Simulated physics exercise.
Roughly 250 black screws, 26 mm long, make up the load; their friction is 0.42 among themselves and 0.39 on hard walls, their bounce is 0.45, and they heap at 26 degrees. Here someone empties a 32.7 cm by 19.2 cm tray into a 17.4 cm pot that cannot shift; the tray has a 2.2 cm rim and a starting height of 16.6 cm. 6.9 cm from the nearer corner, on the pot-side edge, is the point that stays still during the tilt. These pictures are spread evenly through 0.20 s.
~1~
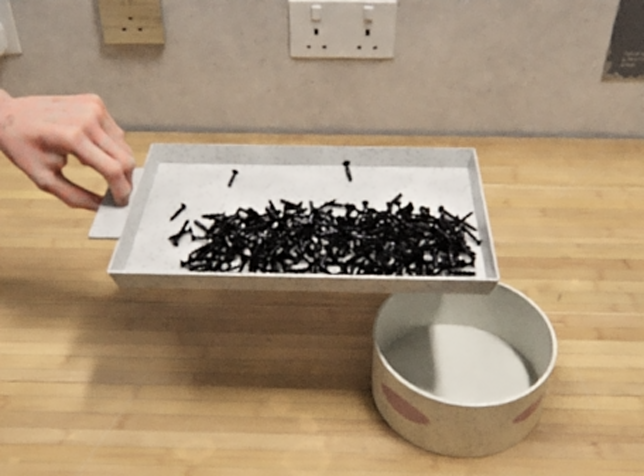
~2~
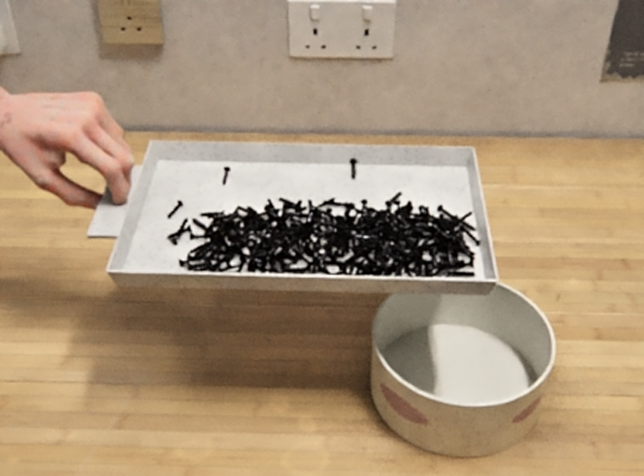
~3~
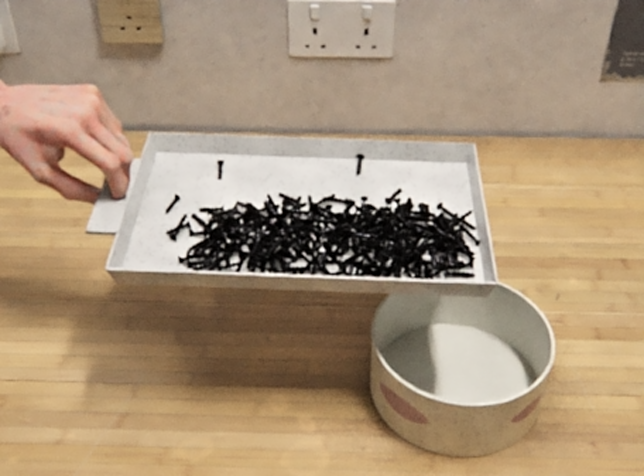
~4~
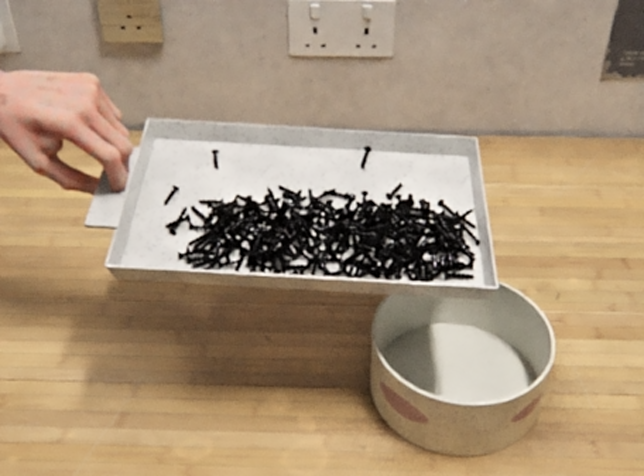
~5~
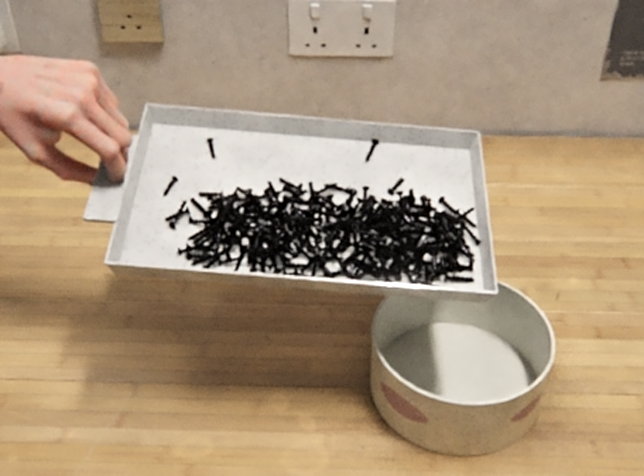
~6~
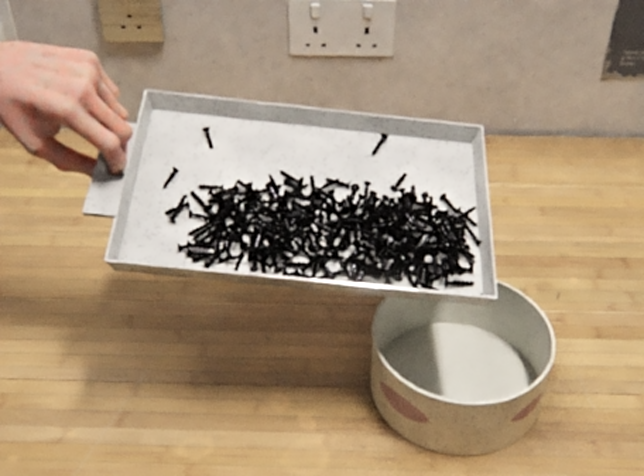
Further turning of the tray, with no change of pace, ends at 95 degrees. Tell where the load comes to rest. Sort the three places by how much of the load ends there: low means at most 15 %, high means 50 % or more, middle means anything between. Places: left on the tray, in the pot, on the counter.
Left on the tray - low, pot - high, counter - middle.
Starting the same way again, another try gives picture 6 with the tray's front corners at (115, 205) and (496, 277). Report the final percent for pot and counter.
The pot gets 55 and the counter 45.
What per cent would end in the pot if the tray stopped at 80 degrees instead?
That would give about 65 per cent.
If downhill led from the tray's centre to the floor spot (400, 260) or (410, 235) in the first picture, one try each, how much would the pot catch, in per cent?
Around 70 % for the first direction, around 40 % for the second.
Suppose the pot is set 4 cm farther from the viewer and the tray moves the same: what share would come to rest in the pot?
40 per cent.
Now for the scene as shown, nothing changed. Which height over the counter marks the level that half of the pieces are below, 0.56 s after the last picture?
Some 16 cm.
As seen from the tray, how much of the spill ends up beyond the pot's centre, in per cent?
About 0 per cent.
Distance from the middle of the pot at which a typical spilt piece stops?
About 16 cm.
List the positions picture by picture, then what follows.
The first frame shows tray tilt 0 degrees, front corners at (115, 268) and (492, 275); middle of the pieces at (337, 241); pot at (464, 334).
The second frame shows tray tilt 1 degrees, front corners at (114, 267) and (491, 276); middle of the pieces at (336, 240).
The third frame shows tray tilt 3 degrees, front corners at (113, 265) and (491, 279), lowest corner right front; middle of the pieces at (335, 239).
The fourth frame shows tray tilt 7 degrees, front corners at (113, 261) and (491, 283), lowest corner right front; middle of the pieces at (336, 236).
The fifth frame shows tray tilt 12 degrees, front corners at (112, 258) and (491, 288), lowest corner right front; middle of the pieces at (337, 234).
The sixth frame shows tray tilt 16 degrees, front corners at (112, 256) and (491, 292), lowest corner right front; middle of the pieces at (338, 232); pot at (463, 332).
Then, 0.33 s after the last picture, tilt 54 degrees; the tray holds 100 %, the pot 0 %.
Then, 0.56 s after the last picture, tilt 81 degrees; the tray holds 90 %, the pot 5 %.
Then, 0.89 s after the last picture, tilt 95 degrees; the tray holds 0 %, the pot 55 %.
In the end, tray 0 %, pot 60 %, counter 40 %.
